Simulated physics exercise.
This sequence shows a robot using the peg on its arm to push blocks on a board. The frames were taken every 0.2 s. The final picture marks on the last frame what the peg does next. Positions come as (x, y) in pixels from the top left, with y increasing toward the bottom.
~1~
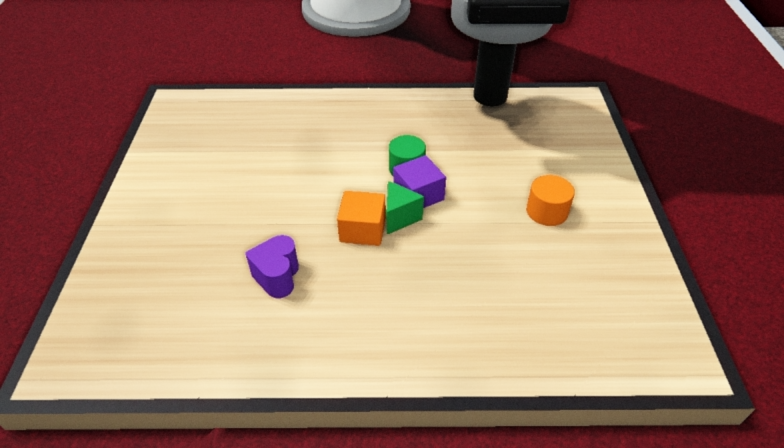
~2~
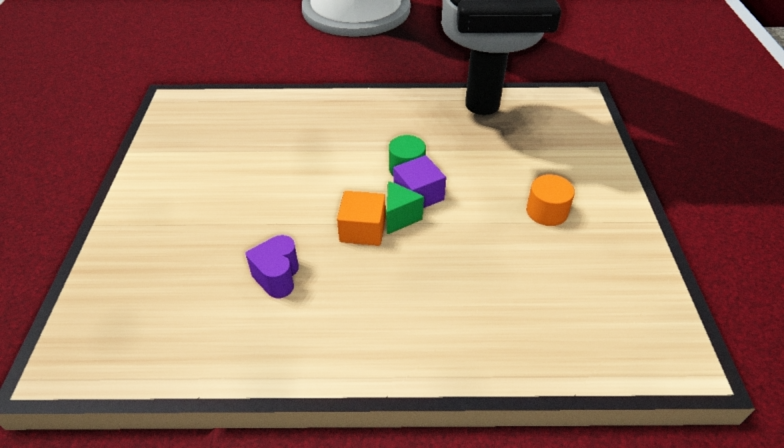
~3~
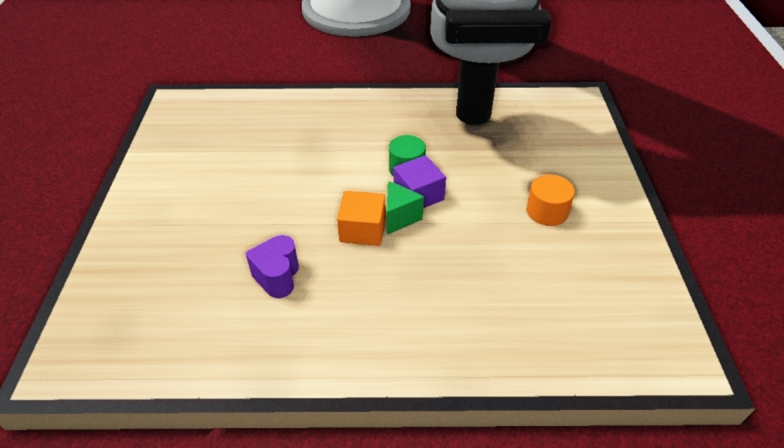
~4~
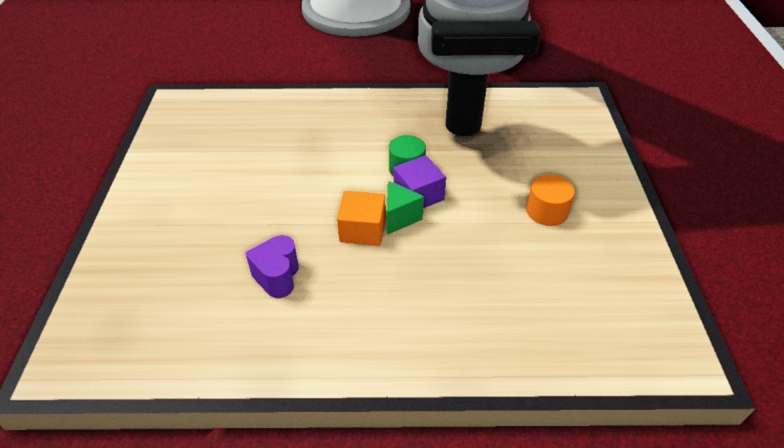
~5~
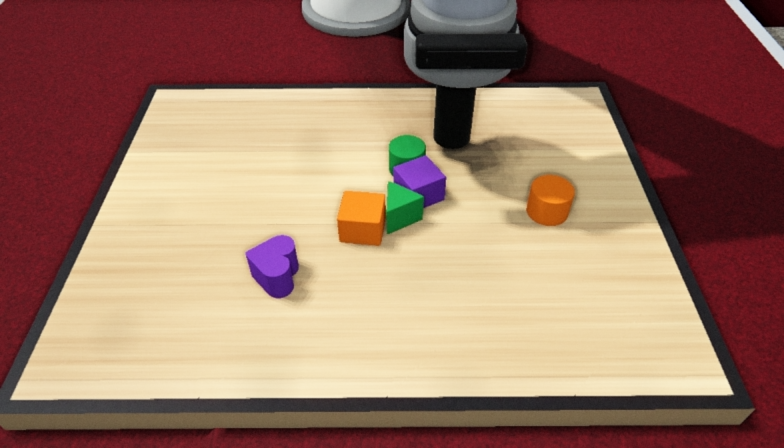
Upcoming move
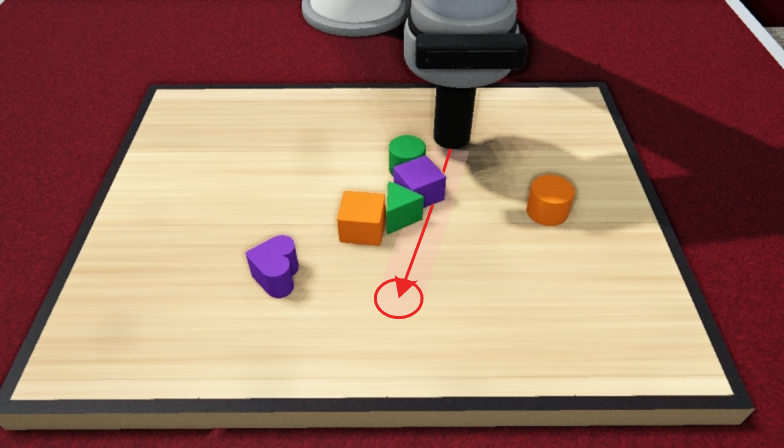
A robot arm's black peg moves a short way down and left from the board's top edge, nearing the clustered green cylinder and purple block, while the orange blocks, green triangle and purple heart all stay still.
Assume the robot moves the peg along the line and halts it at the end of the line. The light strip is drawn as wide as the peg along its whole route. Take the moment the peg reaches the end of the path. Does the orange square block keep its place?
In short: No.
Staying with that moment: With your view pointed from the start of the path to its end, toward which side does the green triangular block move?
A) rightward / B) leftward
A.
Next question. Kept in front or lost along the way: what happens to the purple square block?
By then it is beside or behind the peg.
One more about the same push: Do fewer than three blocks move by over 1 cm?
I believe not.
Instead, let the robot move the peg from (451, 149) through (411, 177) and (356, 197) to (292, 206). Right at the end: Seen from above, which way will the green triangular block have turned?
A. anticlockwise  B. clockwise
A: Anticlockwise.
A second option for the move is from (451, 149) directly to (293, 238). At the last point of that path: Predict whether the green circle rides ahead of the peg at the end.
Slipped off.
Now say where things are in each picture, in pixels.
In the first picture, tip of the peg at (490, 97), middles of tops, orange square block at (362, 206), green triangular block at (400, 195), green circle at (407, 146), purple square block at (420, 171).
In the second picture, peg at (482, 105), nothing pushed.
In the third picture, peg at (473, 115), nothing pushed.
In the fourth picture, peg at (463, 126), nothing pushed.
In the fifth picture, peg at (452, 138), orange square block at (362, 206), green triangular block at (400, 195), green circle at (407, 146), purple square block at (420, 171).
The line goes straight from (451, 149) to (399, 298).
On the path given first. One third of the way, peg at (438, 181); green triangular block at (395, 211); purple square block at (411, 188), turned 15° anticlockwise.
Two thirds of the way, peg at (421, 230); orange square block at (326, 220), turned 45° clockwise; green triangular block at (344, 245), turned 50° clockwise; purple square block at (379, 232), turned 20° clockwise.
At the end, peg at (399, 288); orange square block at (318, 222), turned 65° clockwise; green triangular block at (321, 249), turned 70° clockwise; green circle unmoved; purple square block at (361, 248), turned 45° clockwise.
